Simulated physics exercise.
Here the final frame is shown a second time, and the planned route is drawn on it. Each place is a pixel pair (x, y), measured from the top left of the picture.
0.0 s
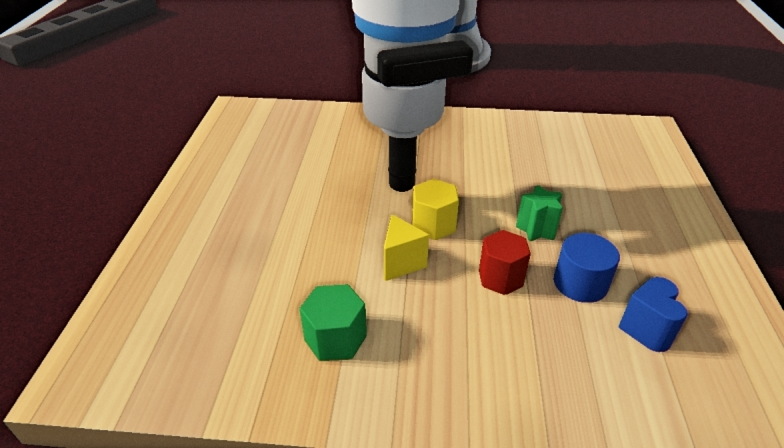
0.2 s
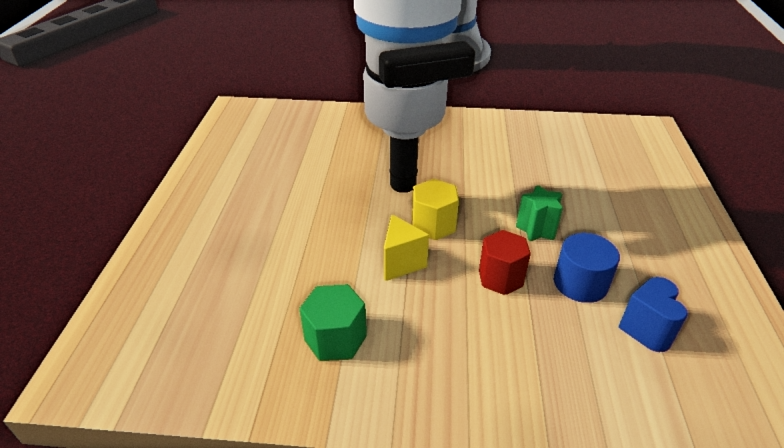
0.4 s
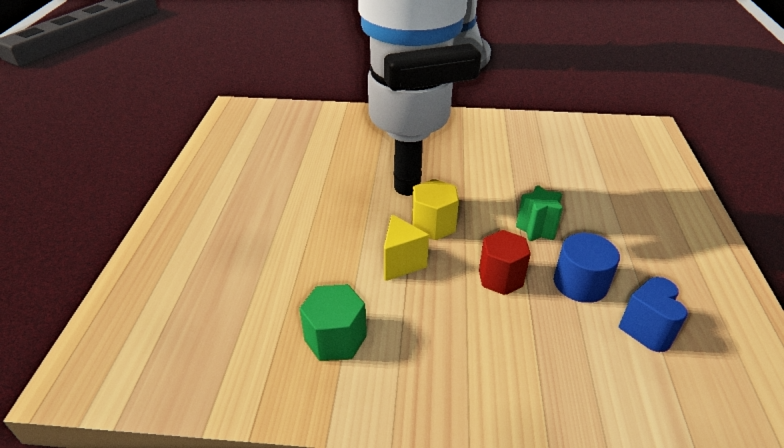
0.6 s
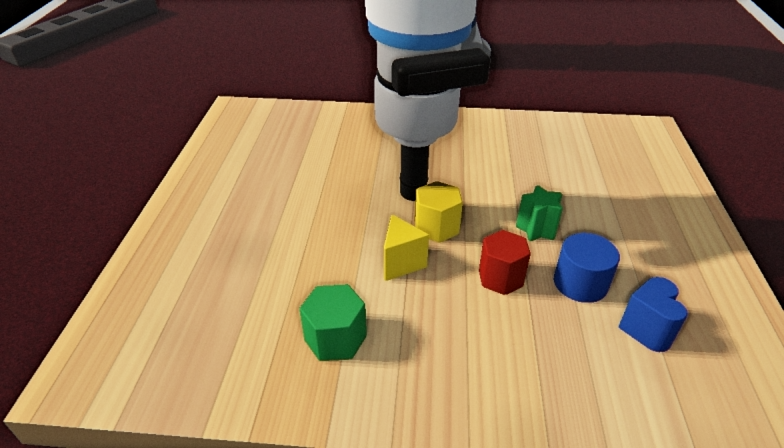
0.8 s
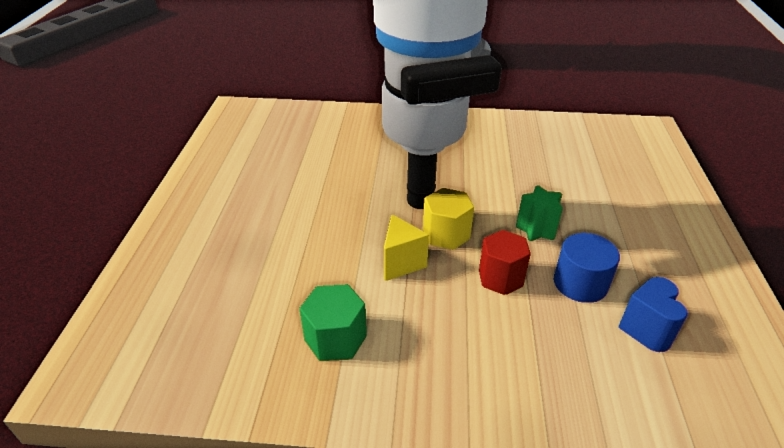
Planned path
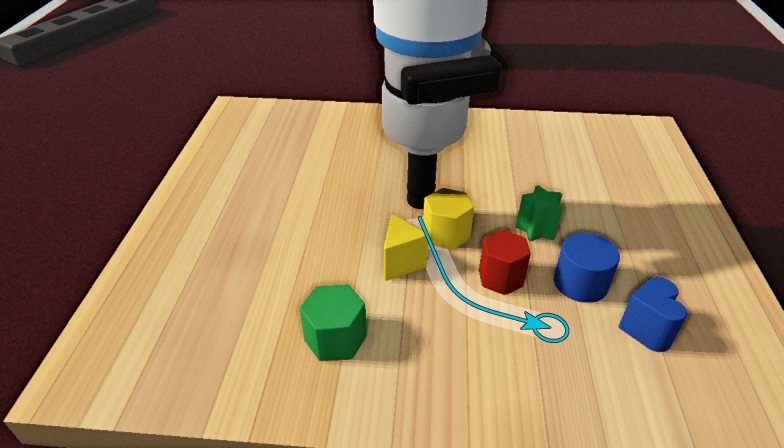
The robot arm's black pusher edged slowly to the right and toward the viewer over a wooden board, then nudged the yellow hexagon slightly the same way, while the other coloured blocks stayed put.
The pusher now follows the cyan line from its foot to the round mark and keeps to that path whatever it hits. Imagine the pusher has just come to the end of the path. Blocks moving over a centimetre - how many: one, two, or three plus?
This push will displace one block.
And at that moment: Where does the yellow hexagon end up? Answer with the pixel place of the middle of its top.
Its top middle is near (477, 221).
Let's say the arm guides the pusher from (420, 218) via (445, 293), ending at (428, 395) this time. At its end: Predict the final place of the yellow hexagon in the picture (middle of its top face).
It should be at (473, 219) by then.
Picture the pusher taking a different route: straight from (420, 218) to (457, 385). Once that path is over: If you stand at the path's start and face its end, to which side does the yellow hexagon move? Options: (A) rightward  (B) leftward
The one that fits is B, leftward.
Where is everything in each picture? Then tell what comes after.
The first frame shows tip of the pusher (402, 185), middles of tops, yellow triangle (402, 232), yellow hexagon (436, 193).
The second frame shows pusher (403, 186), nothing pushed.
The third frame shows pusher (407, 189), nothing pushed.
The fourth frame shows pusher (413, 194), yellow hexagon (439, 195).
The fifth frame shows pusher (420, 202), yellow triangle (402, 232), yellow hexagon (449, 202).
The line goes from (420, 218) via (438, 261) and (476, 306), ending at (550, 328).
What follows on the original path. One third of the way, pusher (440, 246); yellow hexagon (477, 221), turned 60° anticlockwise.
Two thirds of the way, pusher (480, 290); yellow hexagon (477, 221), turned 60° anticlockwise.
At the end, pusher (555, 311); yellow triangle unmoved; yellow hexagon (477, 221), turned 60° anticlockwise.
